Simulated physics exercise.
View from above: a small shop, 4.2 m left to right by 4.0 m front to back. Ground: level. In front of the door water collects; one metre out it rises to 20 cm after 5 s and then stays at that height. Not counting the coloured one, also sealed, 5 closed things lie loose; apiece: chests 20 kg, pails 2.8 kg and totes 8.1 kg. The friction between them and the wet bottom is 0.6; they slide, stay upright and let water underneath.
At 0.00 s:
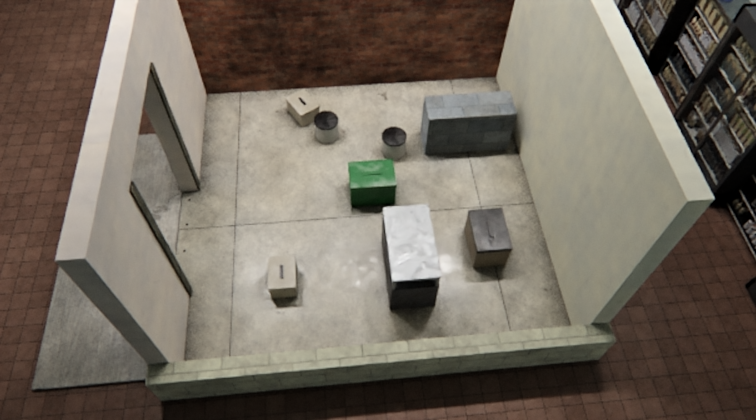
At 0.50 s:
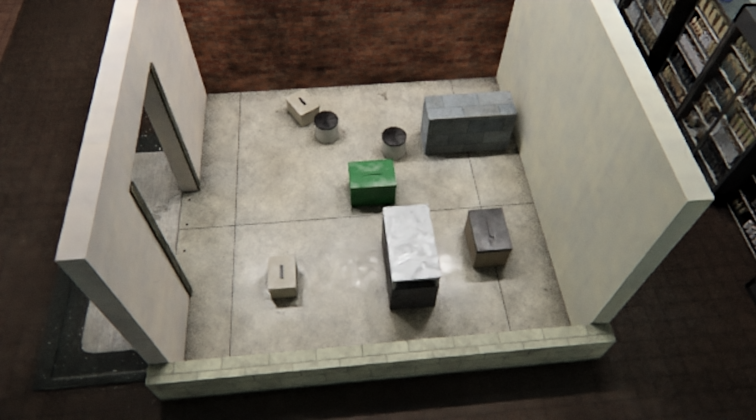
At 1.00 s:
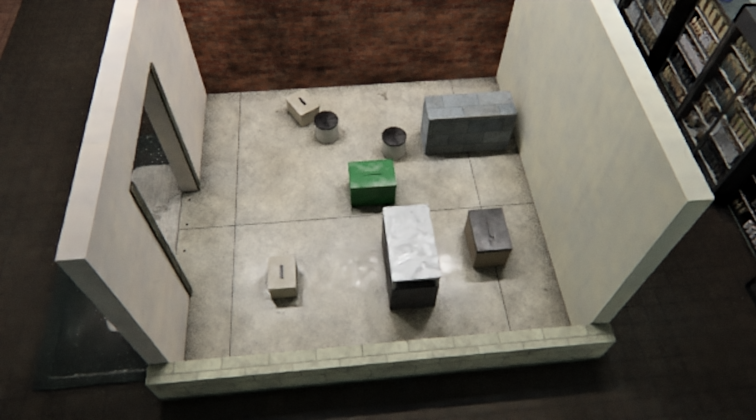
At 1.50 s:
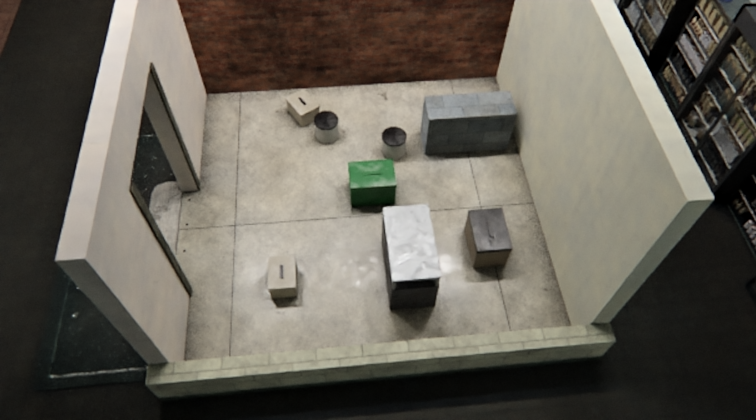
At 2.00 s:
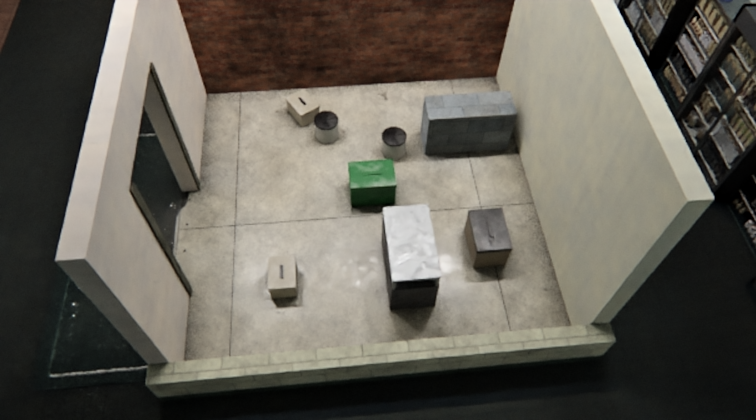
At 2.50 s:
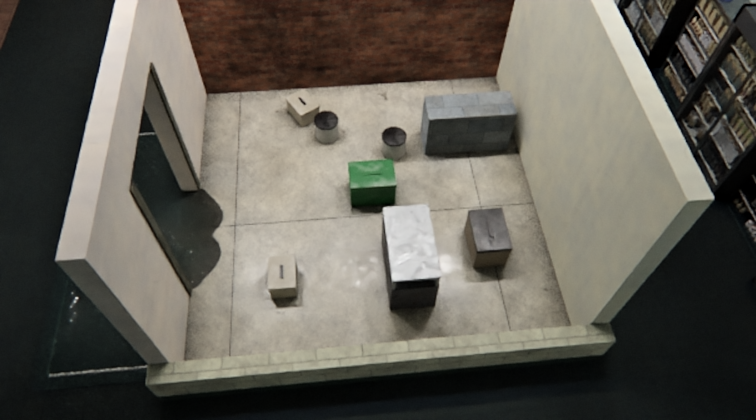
Dark water spreads outside and then through the left doorway of a small, roofless shop with a brick back wall, seen from high above. A green box sits mid-floor among two pale boxes to the left, two grey pails behind, and grey and brown blocks to the right. The ground outside darkens first, then a rounded sheet slides just inside, while the objects and camera stay still.
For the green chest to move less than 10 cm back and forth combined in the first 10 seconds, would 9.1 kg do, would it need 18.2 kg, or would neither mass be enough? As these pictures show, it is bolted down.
Neither would be enough.
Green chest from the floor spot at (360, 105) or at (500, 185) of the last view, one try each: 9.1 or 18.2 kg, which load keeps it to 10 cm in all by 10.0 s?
Well, first only the heavy mass succeeds, and next neither mass is sufficient.
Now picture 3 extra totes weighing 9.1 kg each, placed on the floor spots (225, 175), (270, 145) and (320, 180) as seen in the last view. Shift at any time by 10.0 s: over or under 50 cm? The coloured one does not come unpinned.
In turn: Under, under, over.
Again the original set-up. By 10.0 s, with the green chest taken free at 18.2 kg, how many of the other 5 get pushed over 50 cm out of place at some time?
That makes 2.
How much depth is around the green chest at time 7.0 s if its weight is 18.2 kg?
Around 5 cm.
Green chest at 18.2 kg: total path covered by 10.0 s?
Total path: Around 50 cm.
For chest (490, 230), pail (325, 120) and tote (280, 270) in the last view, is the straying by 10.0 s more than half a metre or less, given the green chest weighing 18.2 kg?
The three come out not as far, further, further, in that order.
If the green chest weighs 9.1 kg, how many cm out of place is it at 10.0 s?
I'd put it at roughly 200 cm.
After 3.5 s the green chest would be 0 cm from its start with 9.1 kg and 0 cm from its start with 18.2 kg; 0 cm of water round it then.
After 4.5 s the green chest would be 0 cm from its start with 9.1 kg and 0 cm from its start with 18.2 kg; 2 cm of water round it then.
After 7.0 s the green chest would be 88 cm from its start with 9.1 kg and 1 cm from its start with 18.2 kg; 5 cm of water round it then.
After 10.0 s the green chest would be 176 cm from its start with 9.1 kg and 46 cm from its start with 18.2 kg; 8 cm of water round it then.
